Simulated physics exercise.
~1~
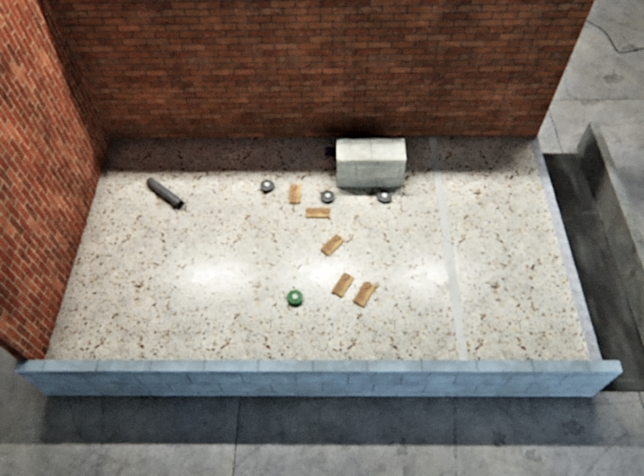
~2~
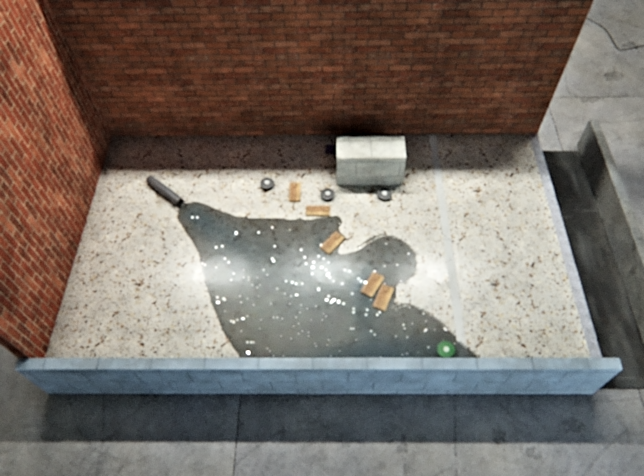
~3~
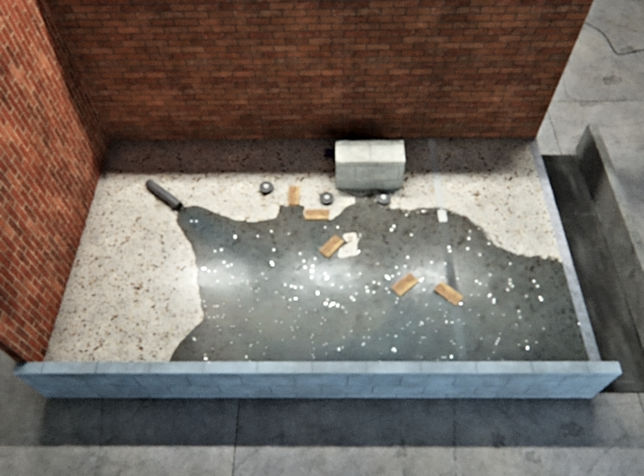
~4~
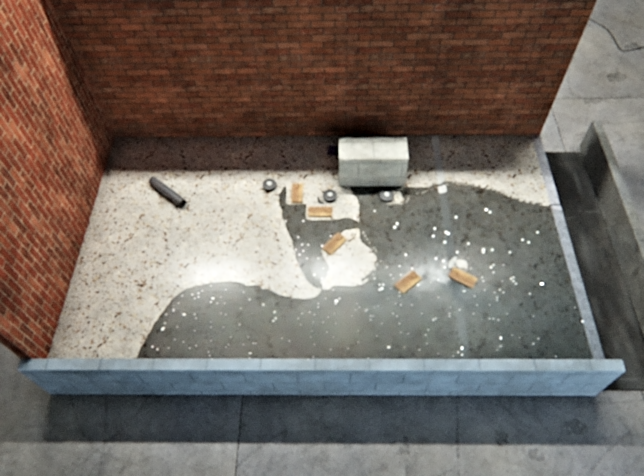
Water spreads from a pipe across a walled floor, shifts some boards right, then partly recedes.
